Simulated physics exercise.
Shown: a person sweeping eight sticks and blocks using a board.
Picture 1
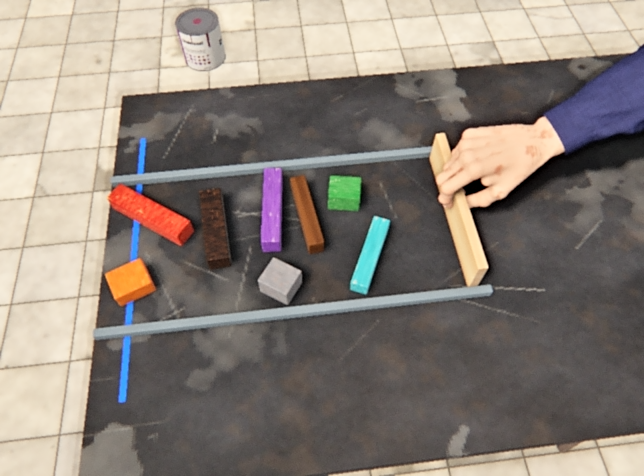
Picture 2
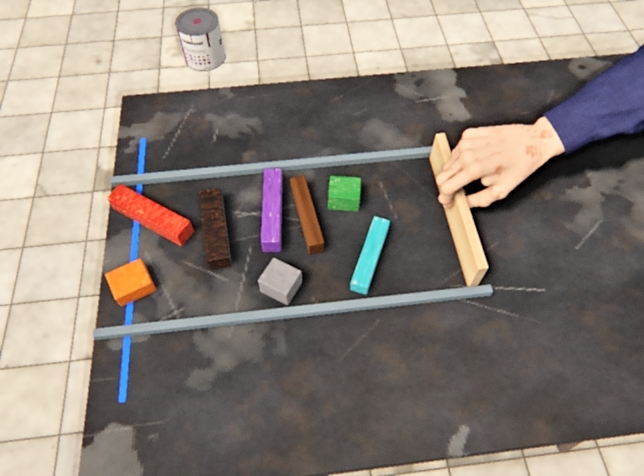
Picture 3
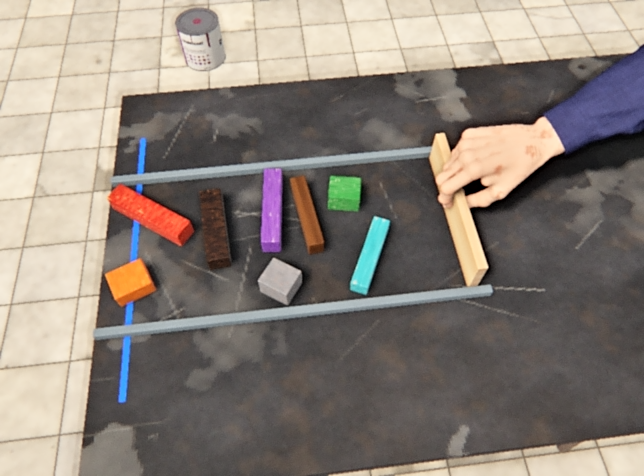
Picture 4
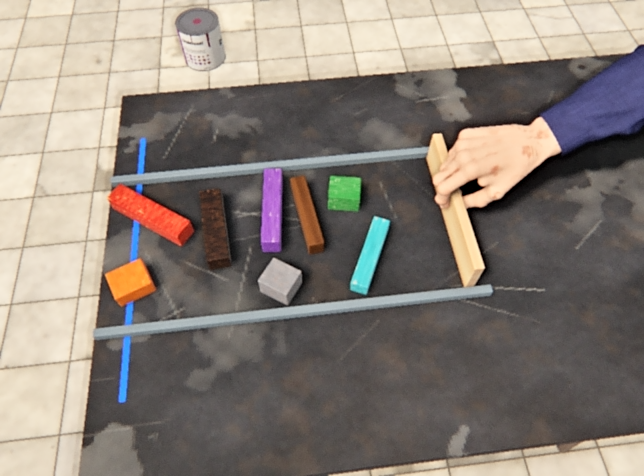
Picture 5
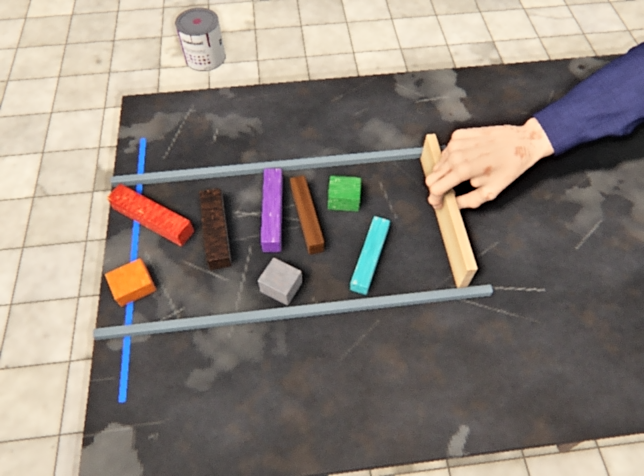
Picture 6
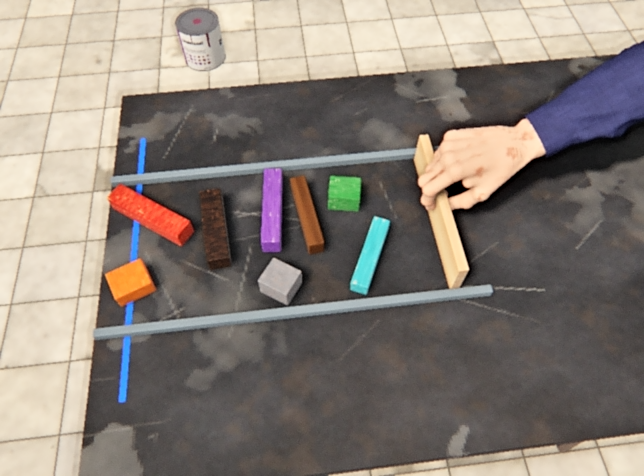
A hand holding a wooden board stays almost still at first, behind eight colored sticks and blocks lying between two gray rails. Then the hand slides the board a short way left along the rails, still short of the turquoise bar, while all the pieces remain in place.
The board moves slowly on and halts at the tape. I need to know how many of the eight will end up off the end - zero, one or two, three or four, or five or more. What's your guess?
I'd say five or more.
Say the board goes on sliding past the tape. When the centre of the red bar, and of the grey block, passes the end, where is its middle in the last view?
Estimated middle: (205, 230), and (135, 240) for the other.
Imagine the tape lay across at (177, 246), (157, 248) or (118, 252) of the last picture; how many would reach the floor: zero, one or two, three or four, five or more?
Counts as listed: Either one or two / either three or four / at least five.
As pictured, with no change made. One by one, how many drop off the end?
Total count: 6.
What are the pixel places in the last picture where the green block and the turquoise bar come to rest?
First (118, 214), then (121, 282).
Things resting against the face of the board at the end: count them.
At rest, 2 are in contact.
A little later, none off yet; orange block at rest near (131, 282); red bar at rest near (150, 215); black bar at rest near (215, 228).
When it is over, the number that fall off is five or more; down, brown stick, grey block, purple bar, black bar, red bar and orange block.
